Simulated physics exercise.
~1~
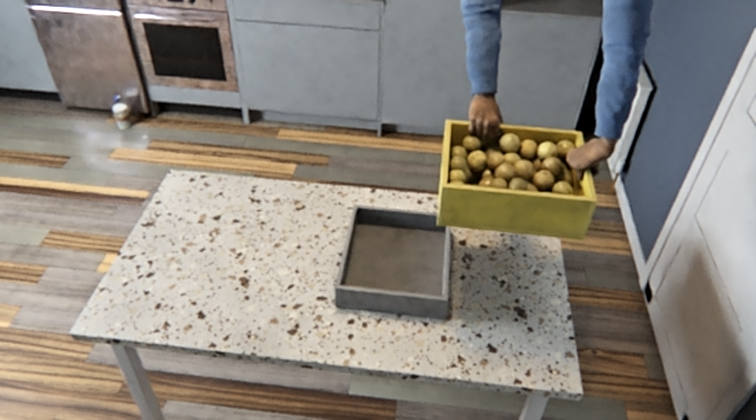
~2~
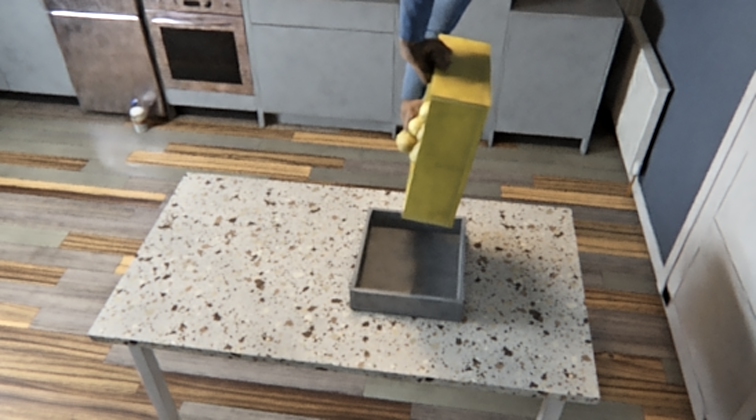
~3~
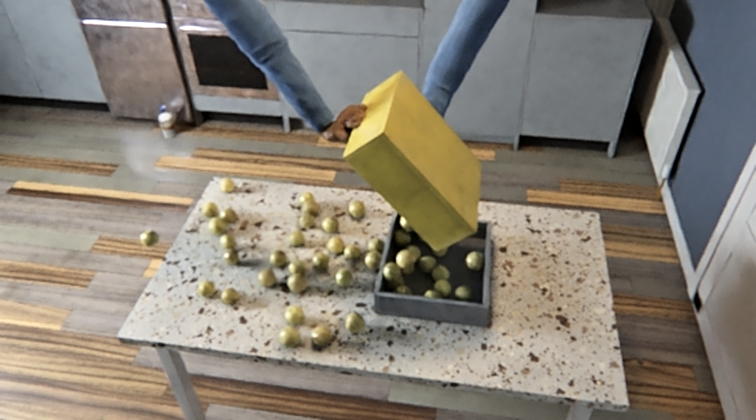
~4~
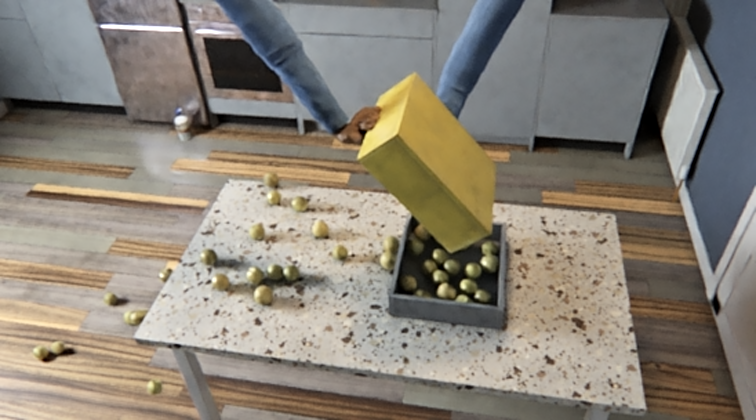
Hands tipping a yellow tote of yellow apples over a grey carton, many scattering across the speckled table and onto the floor.
